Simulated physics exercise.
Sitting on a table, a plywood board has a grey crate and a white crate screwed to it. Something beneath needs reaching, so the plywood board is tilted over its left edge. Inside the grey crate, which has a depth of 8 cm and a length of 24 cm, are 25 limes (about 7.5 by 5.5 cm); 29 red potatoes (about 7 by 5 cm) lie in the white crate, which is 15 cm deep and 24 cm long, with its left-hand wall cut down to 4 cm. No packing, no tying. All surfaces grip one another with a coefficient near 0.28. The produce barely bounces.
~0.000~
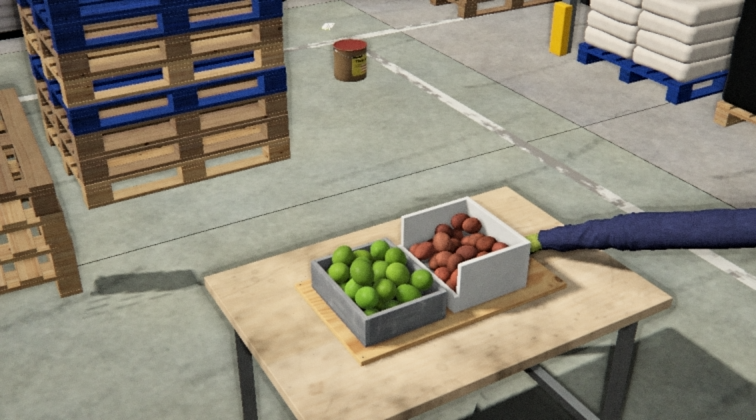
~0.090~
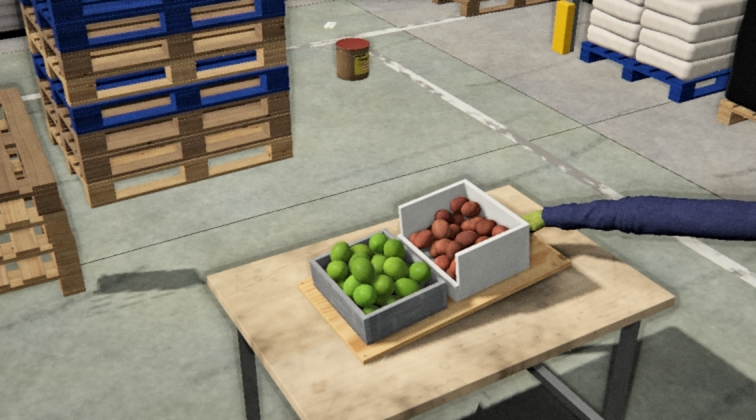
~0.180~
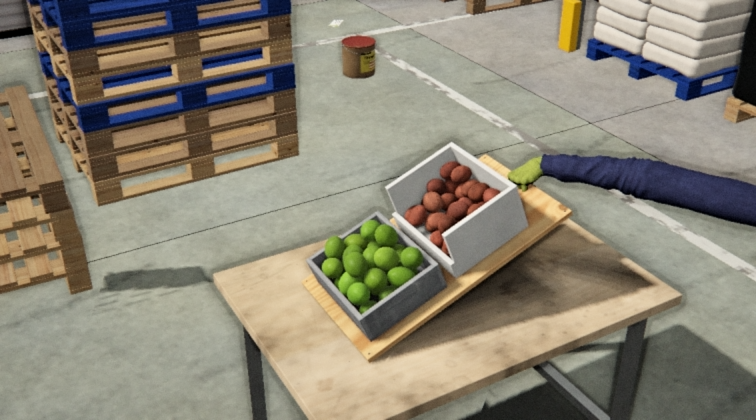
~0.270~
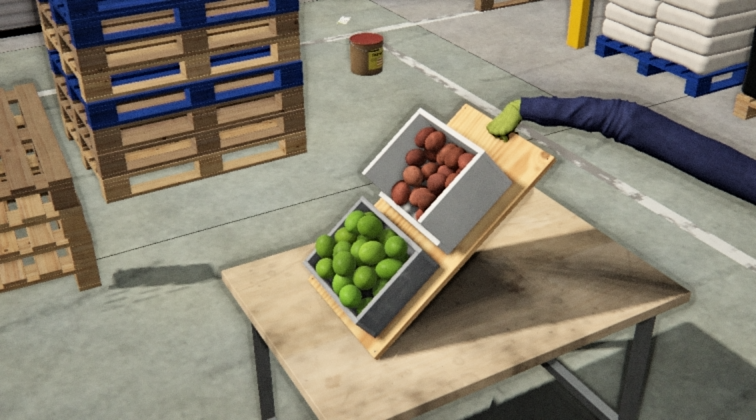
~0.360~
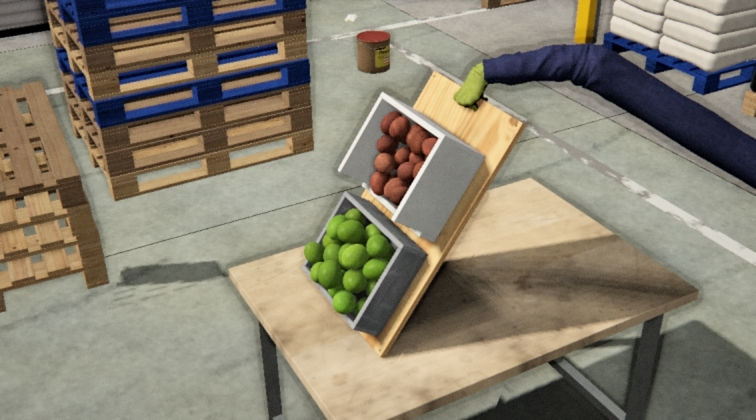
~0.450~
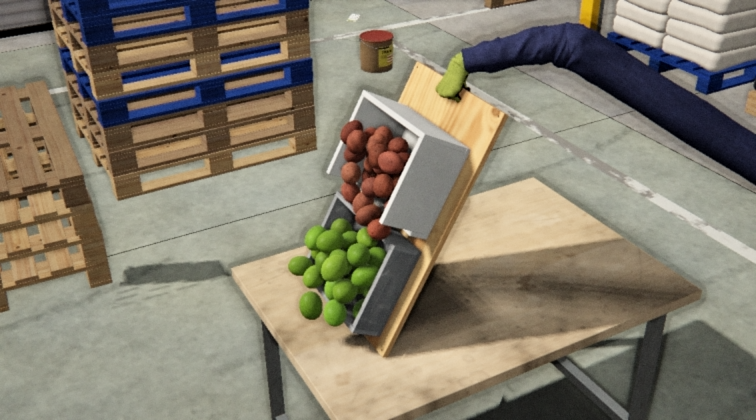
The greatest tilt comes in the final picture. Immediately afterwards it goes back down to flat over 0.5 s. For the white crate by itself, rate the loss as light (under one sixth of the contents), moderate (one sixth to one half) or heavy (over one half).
Loss rating: Heavy.
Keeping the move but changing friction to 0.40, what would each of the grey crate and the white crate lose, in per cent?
That would cost the grey crate 50 and the white crate 100 per cent of the load.
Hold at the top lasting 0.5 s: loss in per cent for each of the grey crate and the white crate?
In that case you'd see grey crate shed 50 percent of its load and white crate shed 90 percent.
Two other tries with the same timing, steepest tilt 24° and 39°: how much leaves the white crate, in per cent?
10 %, then 40 %.
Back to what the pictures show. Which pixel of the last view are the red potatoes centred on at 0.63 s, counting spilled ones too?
Pixel (318, 247), give or take.
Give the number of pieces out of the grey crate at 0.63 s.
Roughly, out by then: Grey crate 12.
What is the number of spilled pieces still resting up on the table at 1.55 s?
Near 2, give or take.
After 0.63 s, tilt 43°; 12 of 25 out of the grey crate and 26 of 29 out of the white crate.
After 0.85 s, tilt 6°; 13 of 25 out of the grey crate and 26 of 29 out of the white crate.
After 1.16 s, tilt 0°; 13 of 25 out of the grey crate and 26 of 29 out of the white crate.
Final count (at 1.55 s), 13 of 25 out of the grey crate and 26 of 29 out of the white crate. Asked share, 26 of 29, 90 per cent.
